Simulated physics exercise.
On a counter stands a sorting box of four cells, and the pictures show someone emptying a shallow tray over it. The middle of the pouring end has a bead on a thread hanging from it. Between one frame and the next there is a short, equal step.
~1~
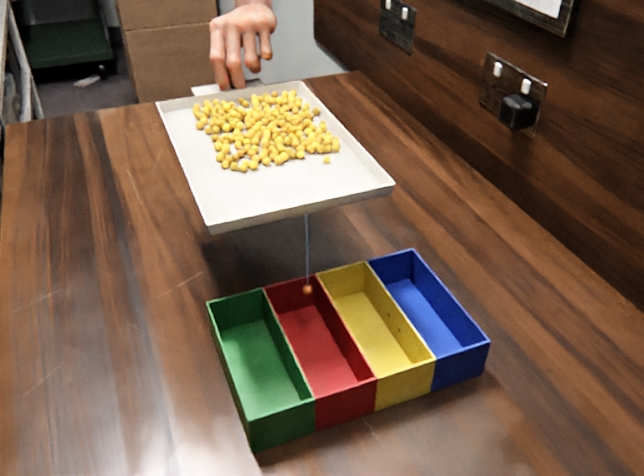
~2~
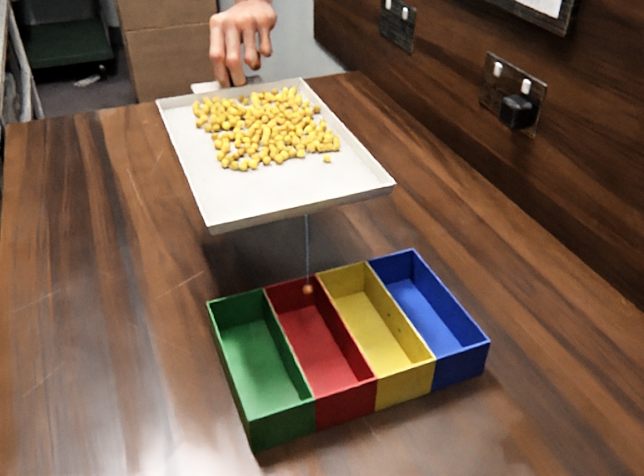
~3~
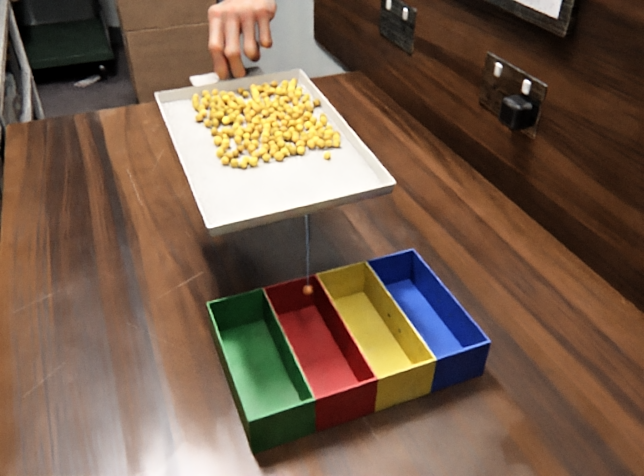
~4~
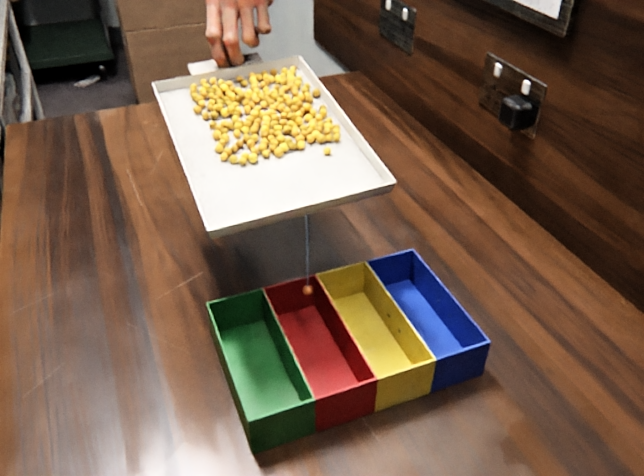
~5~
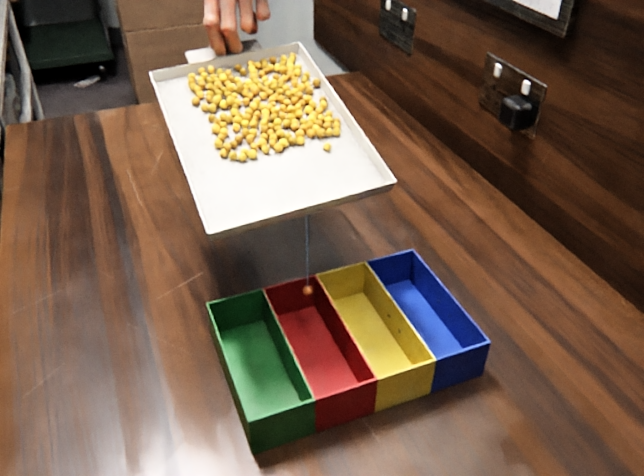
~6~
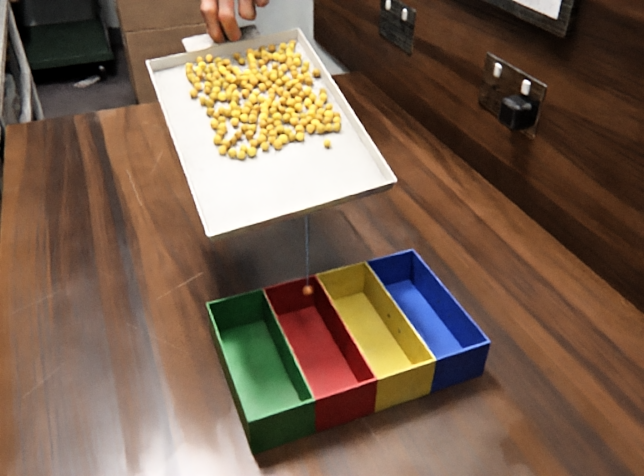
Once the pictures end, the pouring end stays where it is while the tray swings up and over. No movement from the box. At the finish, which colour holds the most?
Green holds the most.
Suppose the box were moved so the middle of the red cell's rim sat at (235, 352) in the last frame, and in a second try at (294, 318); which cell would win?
The first placement favours that red cell, while the second favours the green one.
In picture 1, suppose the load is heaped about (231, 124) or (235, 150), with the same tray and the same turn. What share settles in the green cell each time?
Estimates in order: 70 percent, 60 percent.
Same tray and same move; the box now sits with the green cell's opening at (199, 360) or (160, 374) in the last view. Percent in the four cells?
In order: 100 percent, then 100 percent.
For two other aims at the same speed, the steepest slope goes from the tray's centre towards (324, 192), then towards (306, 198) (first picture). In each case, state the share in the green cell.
About 0 and 10 per cent.
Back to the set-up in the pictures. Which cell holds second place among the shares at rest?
It is the red one.
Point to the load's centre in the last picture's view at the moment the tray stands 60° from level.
Its middle sits at about pixel (244, 219).
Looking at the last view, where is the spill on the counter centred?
Check roughly (151, 425) and you'll find the middle.
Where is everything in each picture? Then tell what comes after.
In the first frame, corners of the pouring end near (210, 222) and (391, 182), level; middle of the load near (259, 126), puffed corn balls; bead on its thread near (308, 290); green cell near (283, 423); red cell near (346, 401); yellow cell near (405, 382); blue cell near (460, 363).
In the second frame, corners of the pouring end near (210, 223) and (392, 182), level; middle of the load near (259, 124).
In the third frame, corners of the pouring end near (210, 225) and (392, 182), tipped barely, lowest at the left corner; middle of the load near (259, 118).
In the fourth frame, corners of the pouring end near (210, 227) and (392, 181), tipped a little, lowest at the left corner; middle of the load near (258, 110).
In the fifth frame, corners of the pouring end near (211, 230) and (392, 180), tipped a little, lowest at the left corner; middle of the load near (257, 102).
In the sixth frame, corners of the pouring end near (211, 232) and (393, 179), tipped clearly, lowest at the left corner; middle of the load near (256, 94); green cell near (283, 424); red cell near (346, 402); yellow cell near (405, 382); blue cell near (460, 364).
Shortly afterwards, tray tipped steeply; the bulk on the tray; a little in the green cell; only a few in the red cell; a little falling or outside the box.
Next, tray tipped right over; near two thirds on the tray; near a quarter in the green cell; a little in the red cell; a little falling or outside the box.
Some moments later, tray tipped past a quarter turn; near two thirds in the green cell; near a quarter in the red cell; only a few in the yellow cell; near a quarter falling or outside the box.
In the end, tray tipped past a quarter turn; near two thirds in the green cell; near a quarter in the red cell; only a few in the yellow cell; none at all in the blue cell; near a quarter outside the box.
